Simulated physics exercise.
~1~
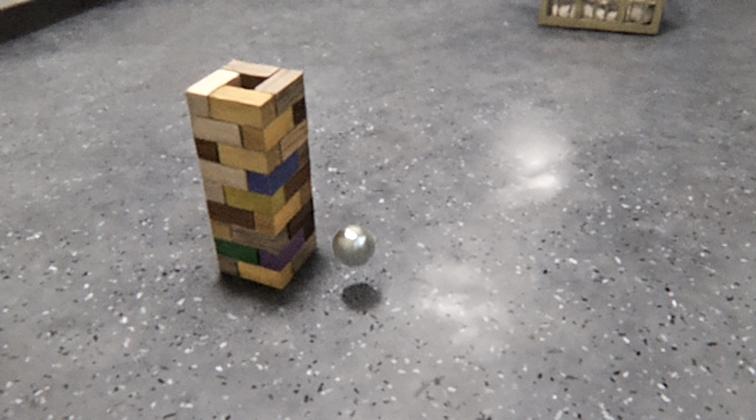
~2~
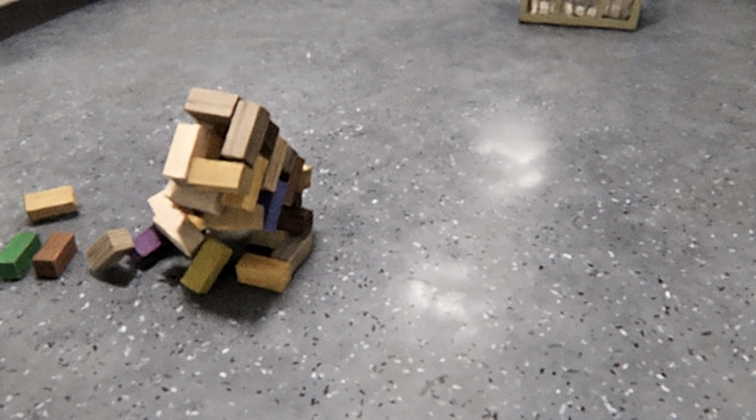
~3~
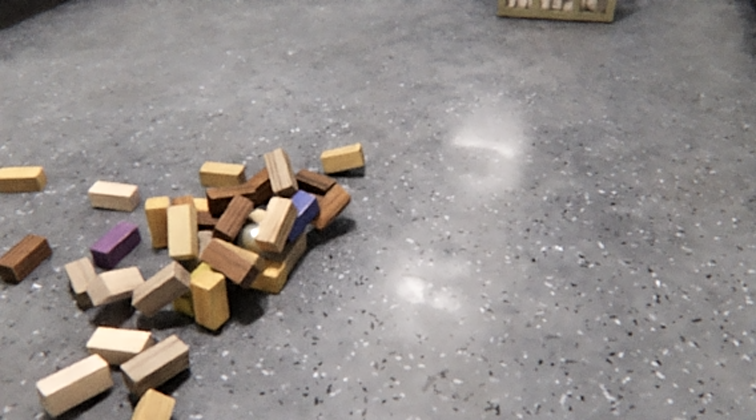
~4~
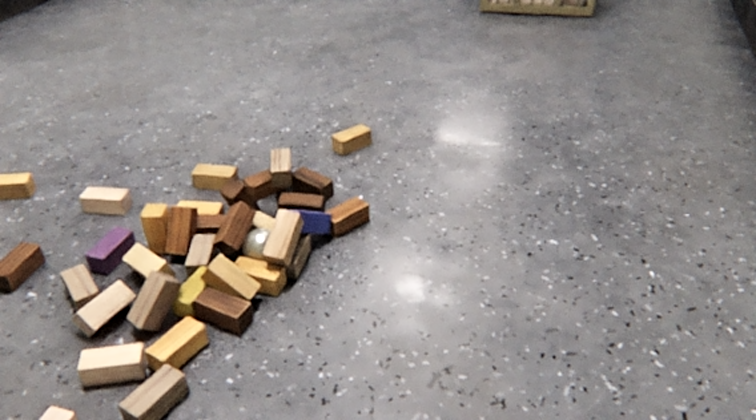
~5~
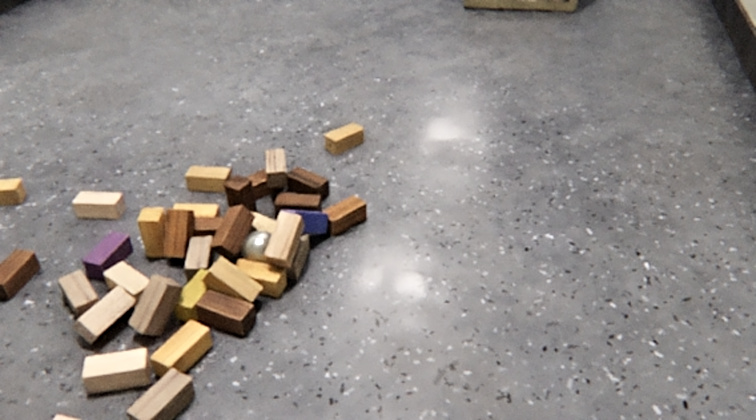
A wooden block tower collapses as a steel ball hits it, leaving blocks scattered around the ball.
